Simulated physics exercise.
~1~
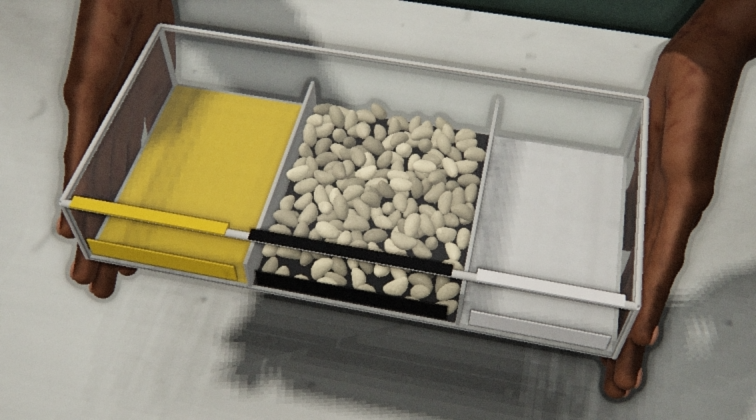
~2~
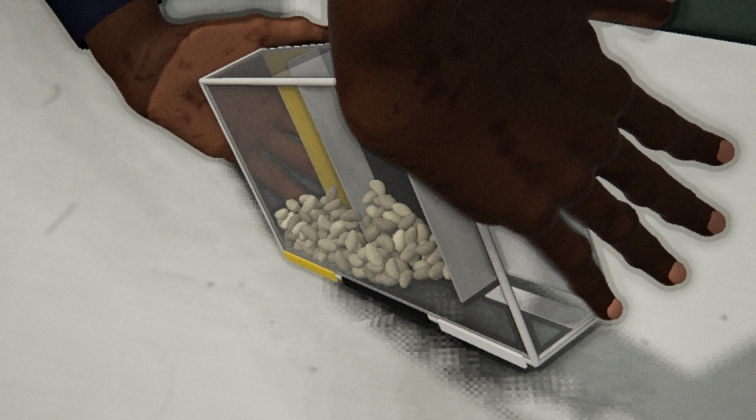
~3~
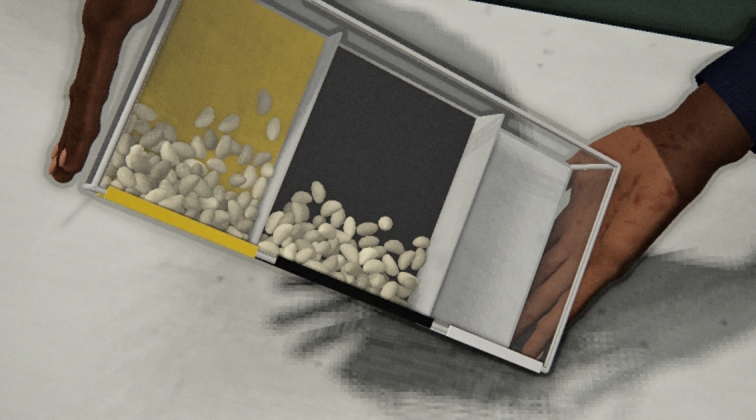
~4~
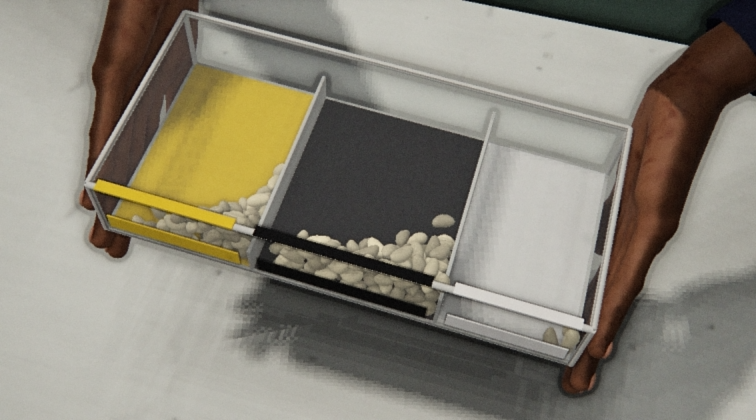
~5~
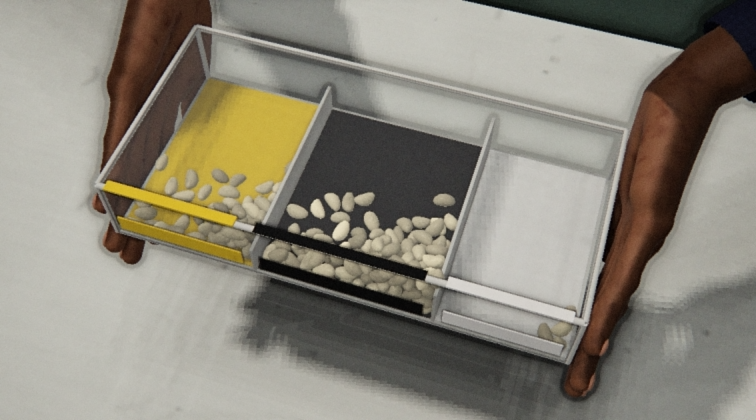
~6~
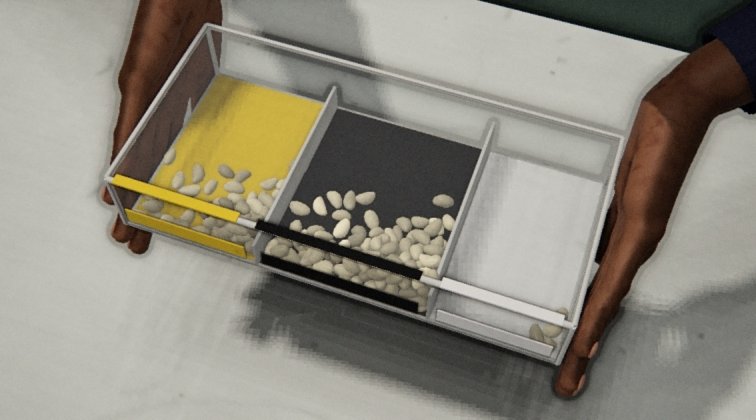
Hands tilt a clear box and level it, leaving white beans mostly in black and yellow sections.
